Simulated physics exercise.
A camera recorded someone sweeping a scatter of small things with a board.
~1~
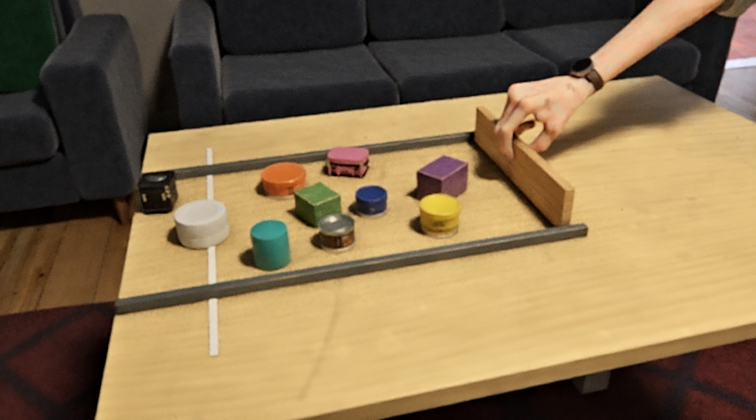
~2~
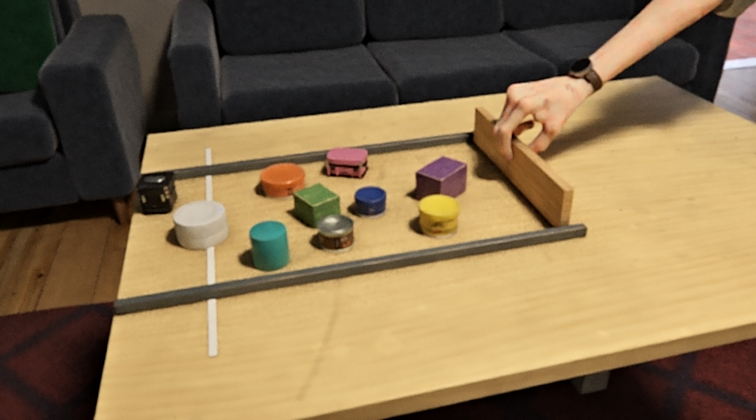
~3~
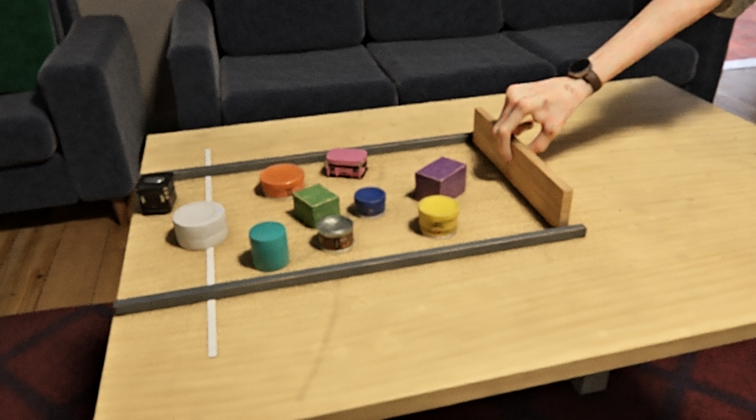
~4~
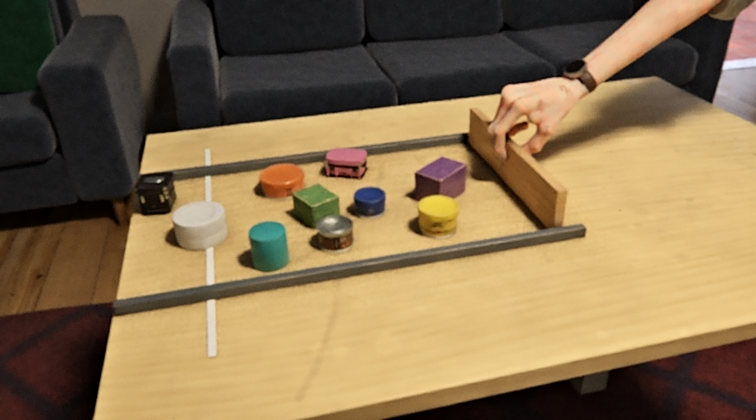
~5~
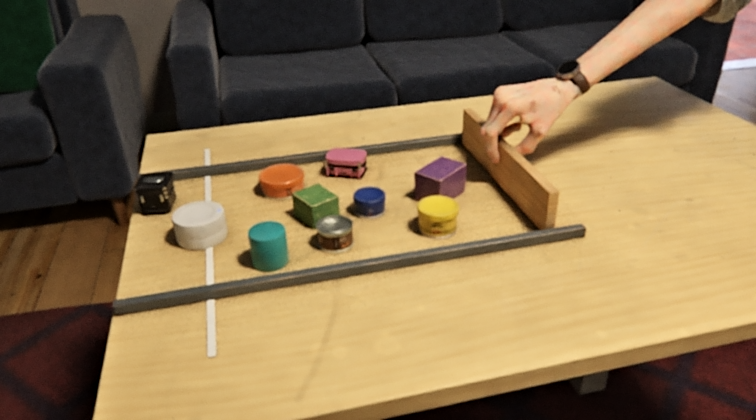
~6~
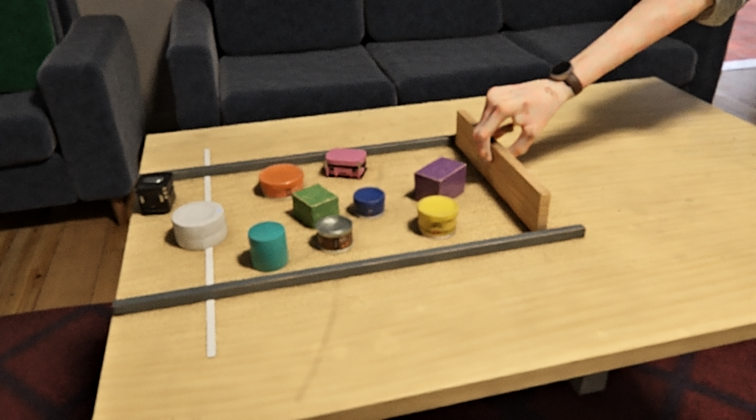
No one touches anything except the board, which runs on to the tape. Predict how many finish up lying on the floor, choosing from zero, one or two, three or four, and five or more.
My prediction is one or two.
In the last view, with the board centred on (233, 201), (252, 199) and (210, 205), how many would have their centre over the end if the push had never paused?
That makes 0, 0, 2.
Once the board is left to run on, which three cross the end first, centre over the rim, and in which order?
White lid, turquoise lid, black case.
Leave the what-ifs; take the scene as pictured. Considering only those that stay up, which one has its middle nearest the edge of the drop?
Nearest once everything settles: Black case.
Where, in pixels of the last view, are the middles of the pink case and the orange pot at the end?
(187, 187), and the other (184, 205).
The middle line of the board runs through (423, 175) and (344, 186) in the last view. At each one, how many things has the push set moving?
Moved so far: 3, then 8.
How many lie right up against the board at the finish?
My count gives 4.
Soon after, none off yet; black case at rest near (156, 193); white lid at rest near (200, 225); turquoise lid at rest near (268, 246).
Then, none off yet; black case at rest near (156, 193); white lid at rest near (200, 225); turquoise lid moved a little near (249, 252).
Further on, none off yet; black case at rest near (156, 193); white lid moved about its own width near (146, 238); turquoise lid moved well along near (156, 275).
At rest, the number that fall off is one or two; fallen, turquoise lid and white lid.
